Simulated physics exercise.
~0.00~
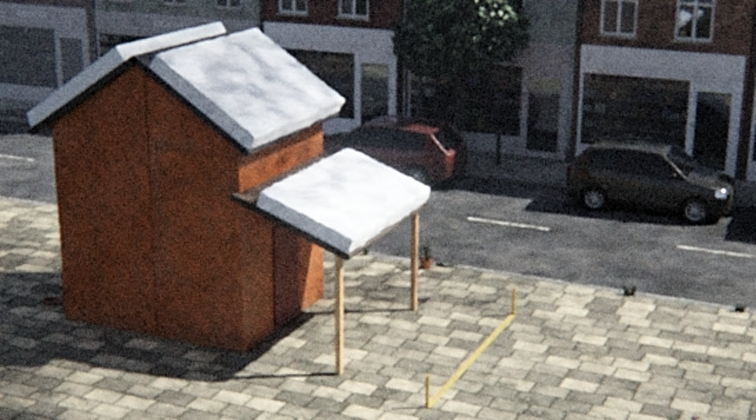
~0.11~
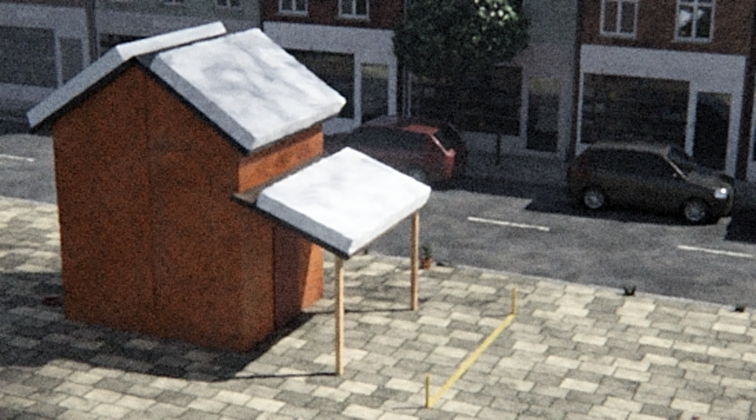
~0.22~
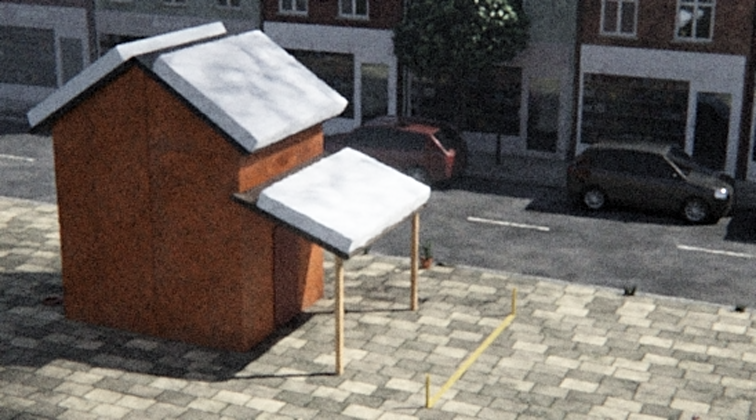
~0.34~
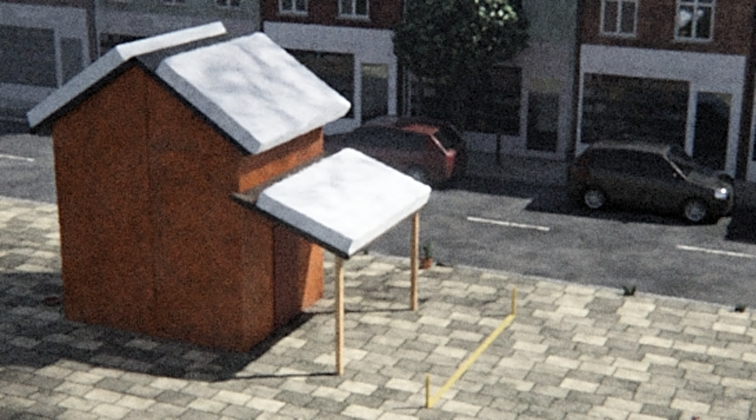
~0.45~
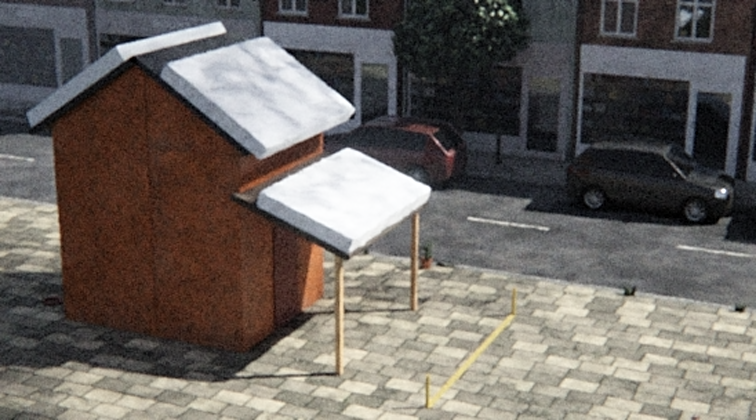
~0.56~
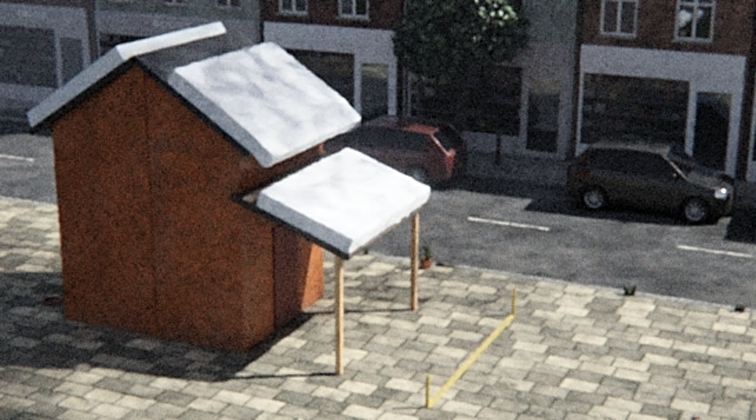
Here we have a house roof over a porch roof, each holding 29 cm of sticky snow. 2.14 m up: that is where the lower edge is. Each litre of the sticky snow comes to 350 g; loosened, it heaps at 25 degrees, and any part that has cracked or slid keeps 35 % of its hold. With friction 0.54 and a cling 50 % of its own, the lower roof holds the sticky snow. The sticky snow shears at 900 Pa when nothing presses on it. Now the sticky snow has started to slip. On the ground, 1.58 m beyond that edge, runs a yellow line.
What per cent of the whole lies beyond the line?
Roughly 6 %.
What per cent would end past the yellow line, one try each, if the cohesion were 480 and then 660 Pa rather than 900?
Expect about 20 in a hundred, then about 8 in a hundred.
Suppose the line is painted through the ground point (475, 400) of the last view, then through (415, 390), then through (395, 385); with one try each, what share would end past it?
Respectively 0, 10 and 18 percent would end past it.
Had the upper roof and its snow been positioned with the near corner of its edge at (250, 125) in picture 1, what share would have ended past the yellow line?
That would come to around 20 %.
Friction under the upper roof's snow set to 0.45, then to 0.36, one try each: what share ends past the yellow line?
I'd expect around 0 percent, then around 0 percent.
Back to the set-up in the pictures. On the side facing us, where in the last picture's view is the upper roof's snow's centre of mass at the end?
Roughly pixel (360, 303) on the near face.
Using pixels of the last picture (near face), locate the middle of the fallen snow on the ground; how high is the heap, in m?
You'd find it near (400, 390), piled some 0.3 m high.
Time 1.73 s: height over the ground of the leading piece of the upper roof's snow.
1.6 m, more or less.
By 1.10 s, none is below the lower edge and 0 % is past the line.
By 1.73 s, none is below the lower edge and 0 % is past the line.
By 2.37 s, 31 % is below the lower edge and 0 % is past the line.
By 3.00 s, 36 % is below the lower edge and 6 % is past the line.
By 4.70 s, at the end, 38 % is below the lower edge and 6 % is past the line.
